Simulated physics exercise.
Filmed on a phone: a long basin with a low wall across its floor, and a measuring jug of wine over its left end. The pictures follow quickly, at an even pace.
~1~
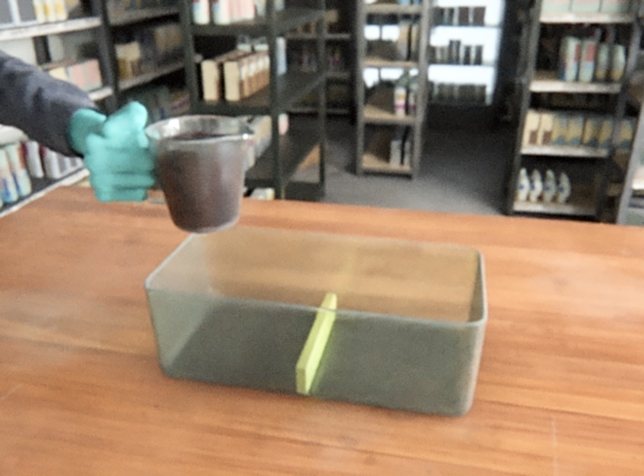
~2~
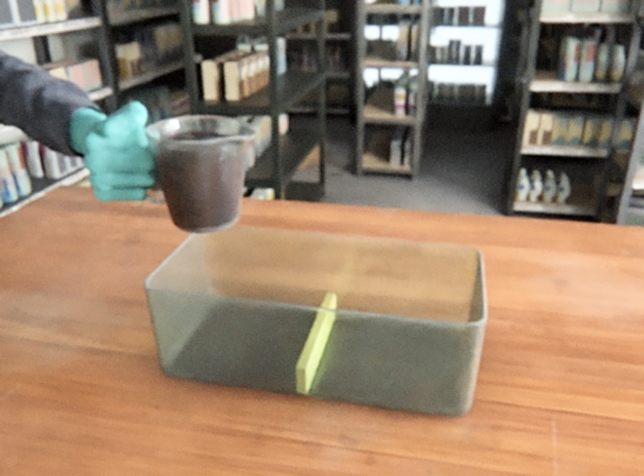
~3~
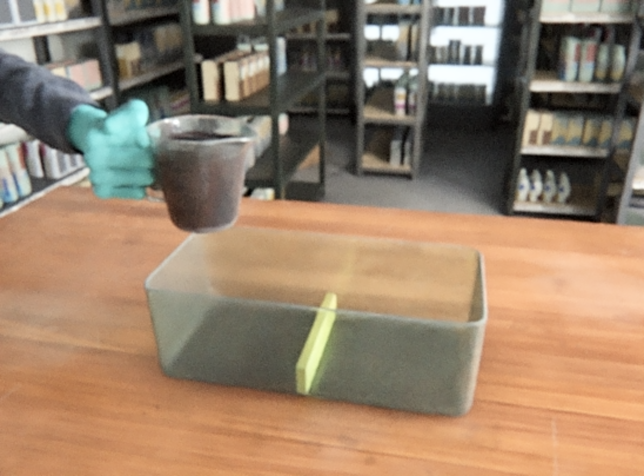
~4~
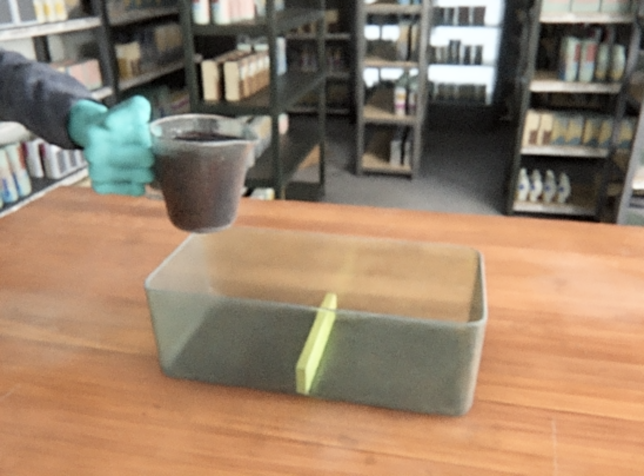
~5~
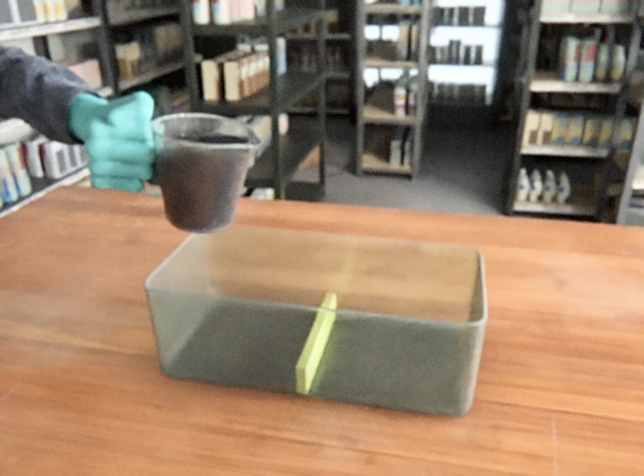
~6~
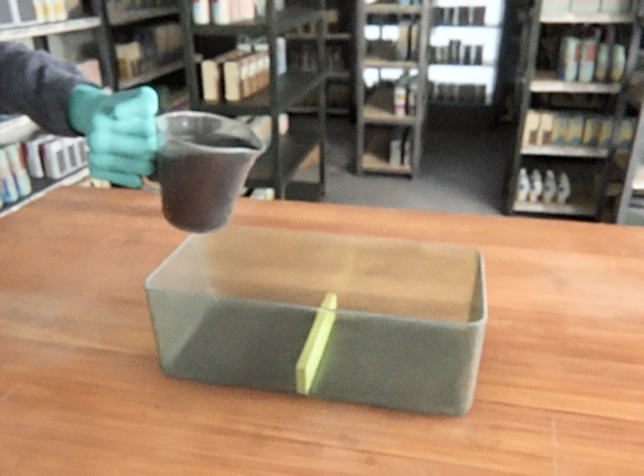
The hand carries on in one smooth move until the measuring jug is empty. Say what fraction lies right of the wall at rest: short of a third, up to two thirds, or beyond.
It comes to between a third and two thirds.
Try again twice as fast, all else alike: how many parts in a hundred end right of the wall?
Close to 30 per cent.
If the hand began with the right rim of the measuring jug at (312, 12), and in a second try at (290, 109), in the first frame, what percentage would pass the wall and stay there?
First some 90, then 95 per cent.
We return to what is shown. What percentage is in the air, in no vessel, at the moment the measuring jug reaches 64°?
Some 15 per cent.
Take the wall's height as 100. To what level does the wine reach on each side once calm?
Left about 20, right about 30.
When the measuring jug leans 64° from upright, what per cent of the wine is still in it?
Some 70 per cent.
A moment on, the measuring jug is tipped part way and 70 per cent is still to pour, 3 is left of the wall and 11 right of it.
Next, the measuring jug is tipped on its side and 14 per cent is still to pour, 27 is left of the wall and 51 right of it.
Then the measuring jug is tipped right over and 0 per cent is still to pour, 45 is left of the wall and 55 right of it.
Later the measuring jug is tipped right over and 0 per cent is still to pour, 45 is left of the wall and 55 right of it.
Finally, 45 per cent lies left of the wall, 55 right of it and 0 outside.
